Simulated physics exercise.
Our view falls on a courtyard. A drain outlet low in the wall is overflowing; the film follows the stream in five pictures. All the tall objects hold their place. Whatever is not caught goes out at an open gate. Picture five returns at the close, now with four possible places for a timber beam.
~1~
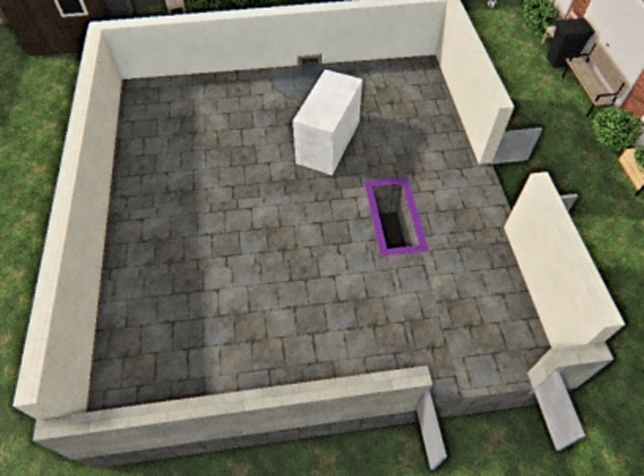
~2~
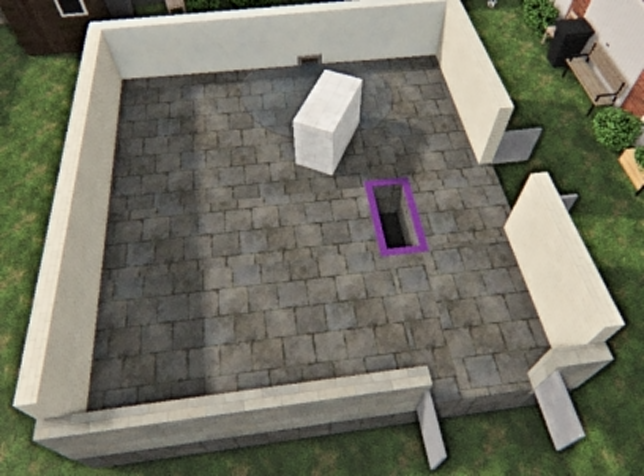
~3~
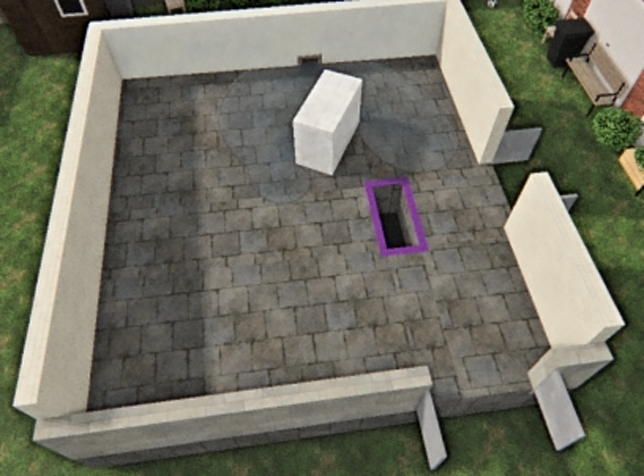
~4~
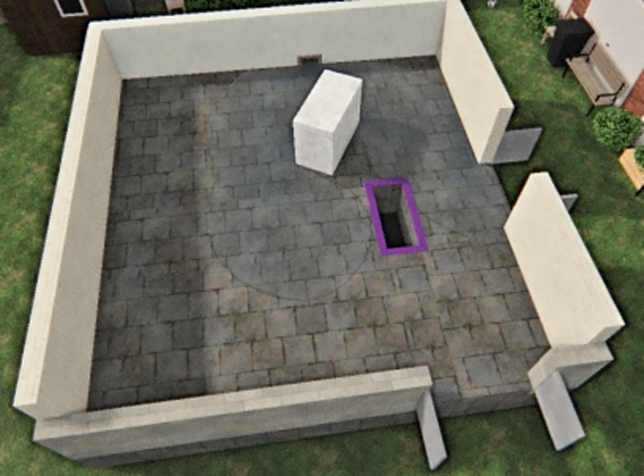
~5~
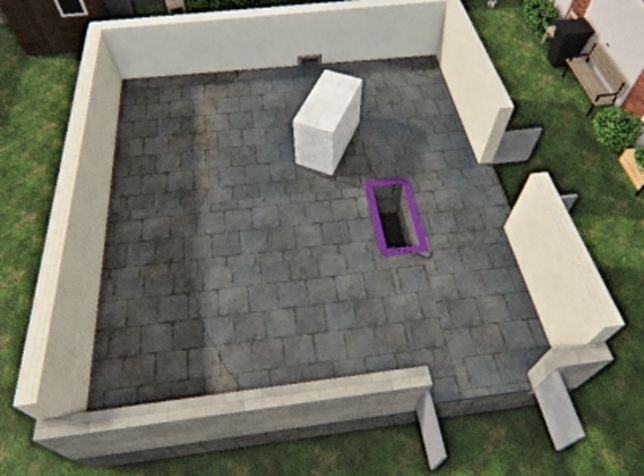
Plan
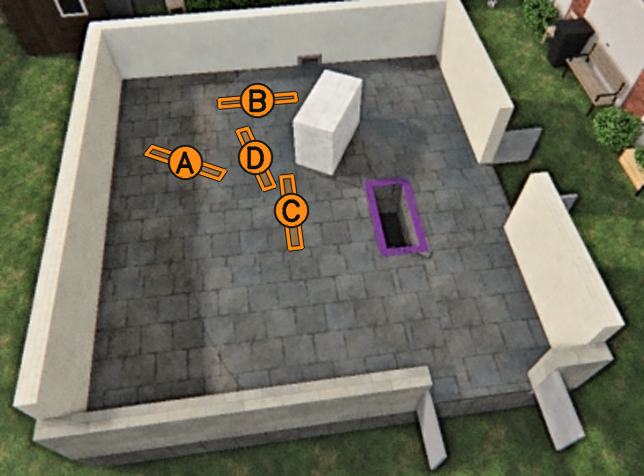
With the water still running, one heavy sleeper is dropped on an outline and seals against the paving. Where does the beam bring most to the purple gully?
The best place is D.
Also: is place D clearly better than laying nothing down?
Yes.
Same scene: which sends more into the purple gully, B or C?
It is C.
In orange, A from (149, 150) to (222, 175); B from (219, 103) to (295, 97); C from (295, 248) to (286, 176); D from (242, 129) to (269, 187).
With A, about 6 % of the stream goes into the purple gully, about 94 % out by the gates.
With B, about 5 % of the stream goes into the purple gully, about 95 % out by the gates.
With C, about 9 % of the stream goes into the purple gully, about 91 % out by the gates.
With D, about 13 % of the stream goes into the purple gully, about 87 % out by the gates.
